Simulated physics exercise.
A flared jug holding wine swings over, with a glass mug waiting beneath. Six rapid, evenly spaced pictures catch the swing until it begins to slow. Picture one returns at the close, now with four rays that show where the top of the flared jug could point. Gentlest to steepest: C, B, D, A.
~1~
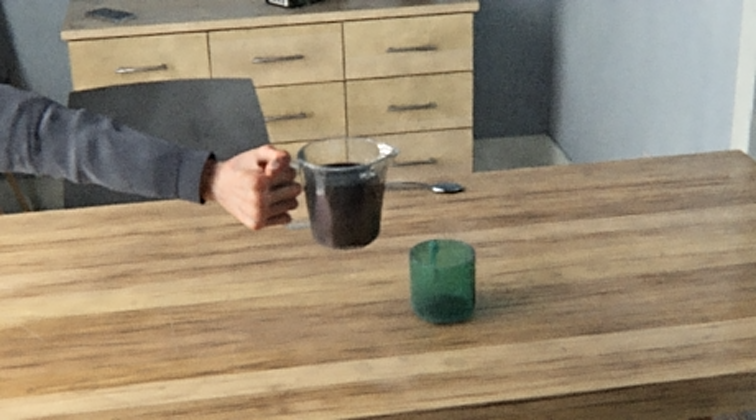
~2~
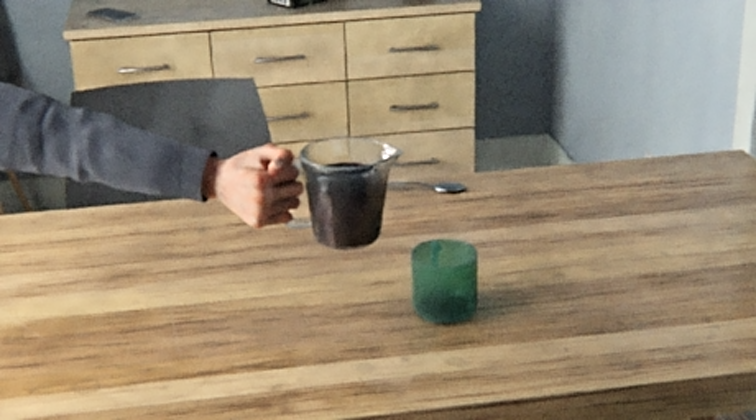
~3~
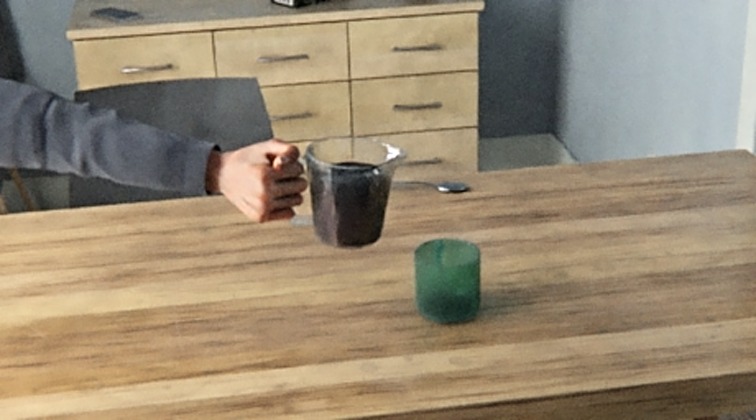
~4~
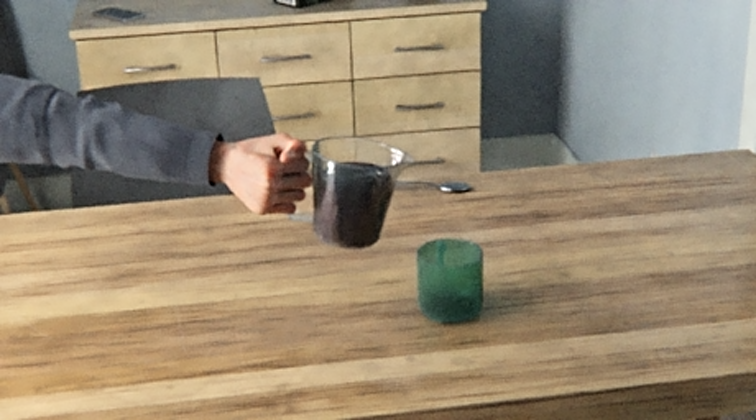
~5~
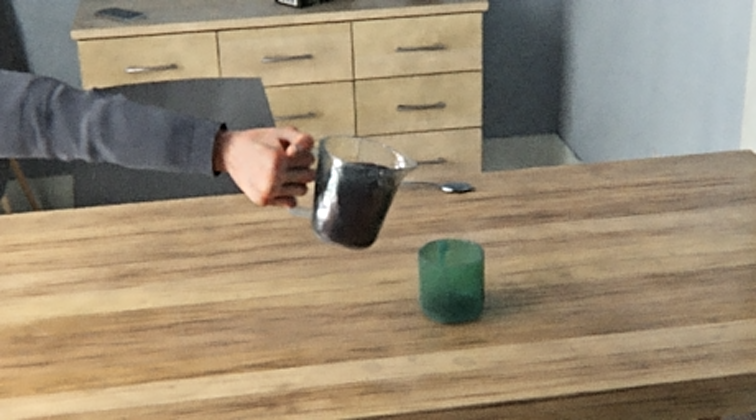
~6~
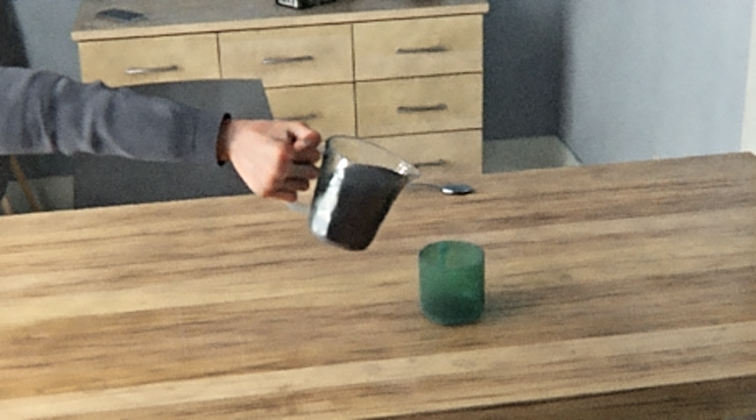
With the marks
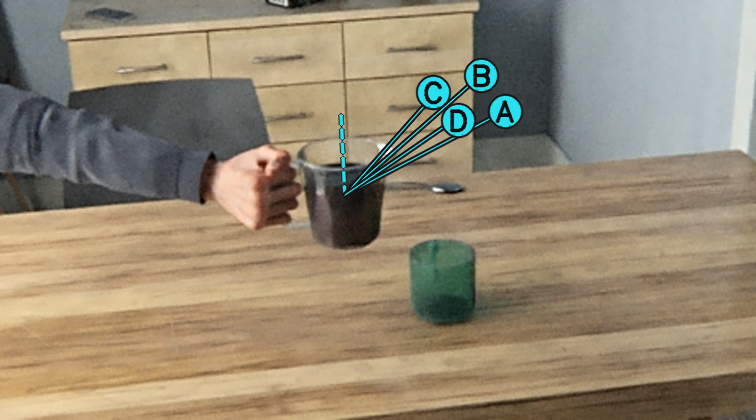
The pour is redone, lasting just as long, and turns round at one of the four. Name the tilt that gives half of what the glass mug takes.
Tilt D.
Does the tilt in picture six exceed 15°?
Yes.
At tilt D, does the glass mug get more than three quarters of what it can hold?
No, less.
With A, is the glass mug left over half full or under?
Over.
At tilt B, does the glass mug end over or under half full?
Under.
On the marked copy, A at (489, 118); B at (468, 86); C at (423, 106); D at (442, 127).
With A, the glass mug ends with about 68 % of what it can hold.
With B, the glass mug ends with about 34 % of what it can hold.
With C, the glass mug ends with about 19 % of what it can hold.
With D, the glass mug ends with about 50 % of what it can hold.
